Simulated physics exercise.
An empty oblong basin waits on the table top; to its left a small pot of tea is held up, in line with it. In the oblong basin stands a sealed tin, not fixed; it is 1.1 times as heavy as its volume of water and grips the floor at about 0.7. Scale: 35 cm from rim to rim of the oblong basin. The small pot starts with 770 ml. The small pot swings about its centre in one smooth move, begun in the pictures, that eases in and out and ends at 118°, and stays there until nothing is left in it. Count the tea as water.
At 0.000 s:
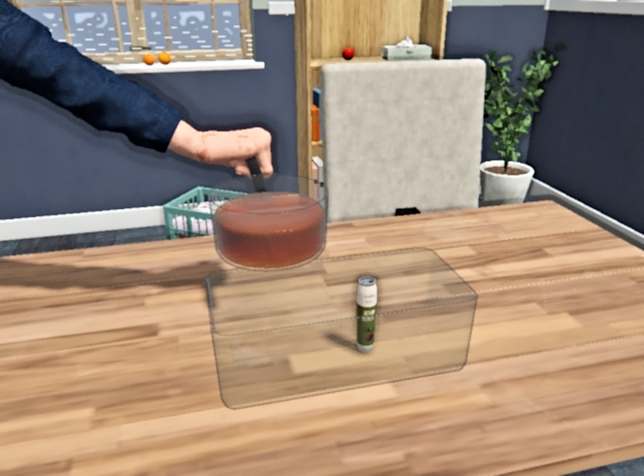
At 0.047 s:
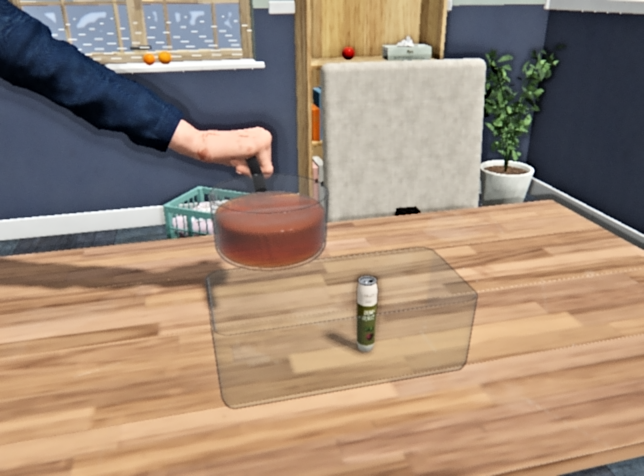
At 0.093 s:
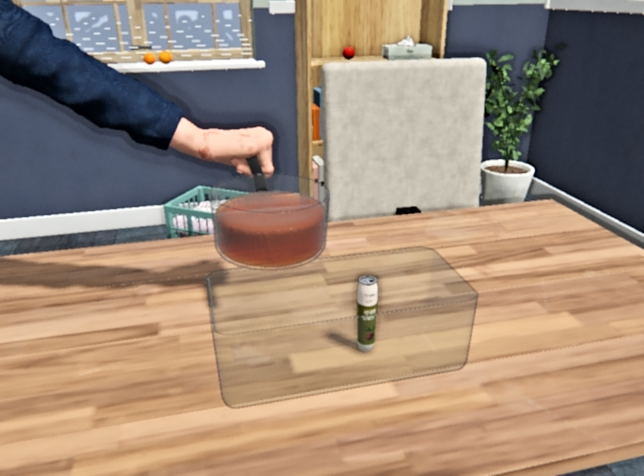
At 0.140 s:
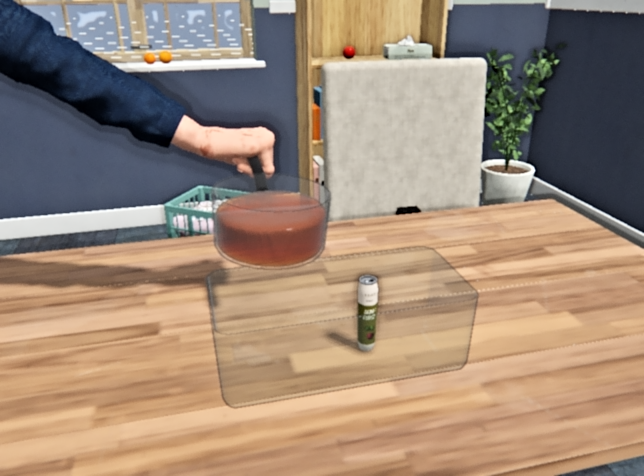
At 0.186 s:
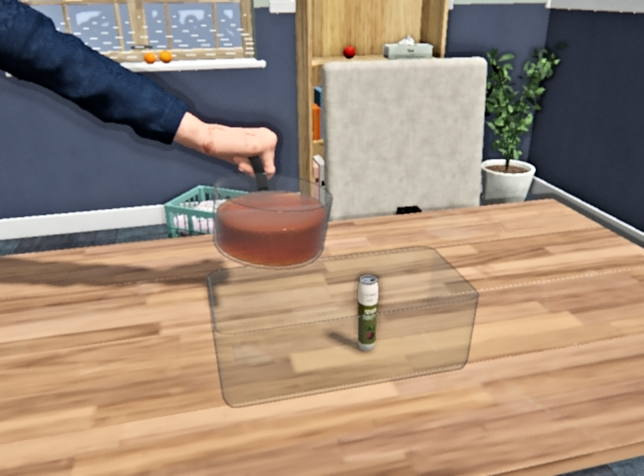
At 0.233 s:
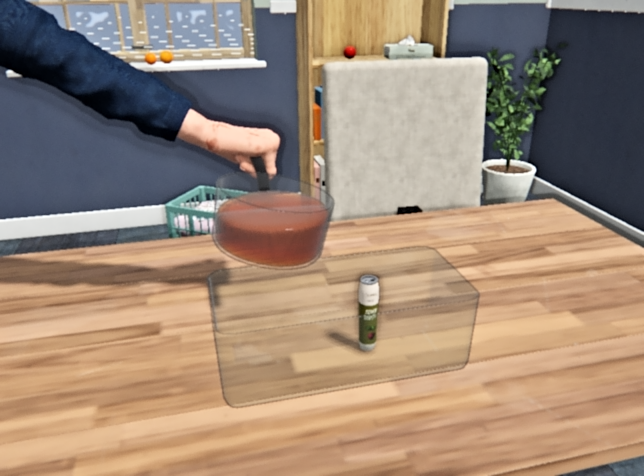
A hand in a dark blue sleeve reaches in from the left, holding a small clear pot of reddish-brown tea above a striped wooden table, seen from slightly above. An empty transparent oblong basin sits to its right, near a small green-and-white tin, with a pale chair back, shelf and leafy plant behind. The pot gradually tilts slightly to the right, while the view stays still.
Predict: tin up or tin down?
It falls.
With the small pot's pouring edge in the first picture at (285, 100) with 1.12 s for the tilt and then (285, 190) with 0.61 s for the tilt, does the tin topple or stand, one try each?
First it topples; then it keeps standing.
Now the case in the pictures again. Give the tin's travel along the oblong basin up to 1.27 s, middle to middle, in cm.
Some 7 cm.
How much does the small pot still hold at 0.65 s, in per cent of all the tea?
Some 54 per cent.
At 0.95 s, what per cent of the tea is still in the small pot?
Near 6 in a hundred.
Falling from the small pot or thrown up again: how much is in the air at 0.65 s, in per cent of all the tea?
Some 30 per cent.
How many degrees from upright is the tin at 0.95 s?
About 20°.
Then, 0.65 s in, the tilt is 74° and 54 per cent is still to pour; the tin stands where it began.
Then, 0.95 s in, the tilt is 112° and 6 per cent is still to pour; the tin leans 19°.
Then, 1.27 s in, the tilt is 118° and 0 per cent is still to pour; the tin lies on its side.
Then, 1.62 s in, the tilt is 118° and 0 per cent is still to pour; the tin lies on its side.
Finally, the tin lies on its side.
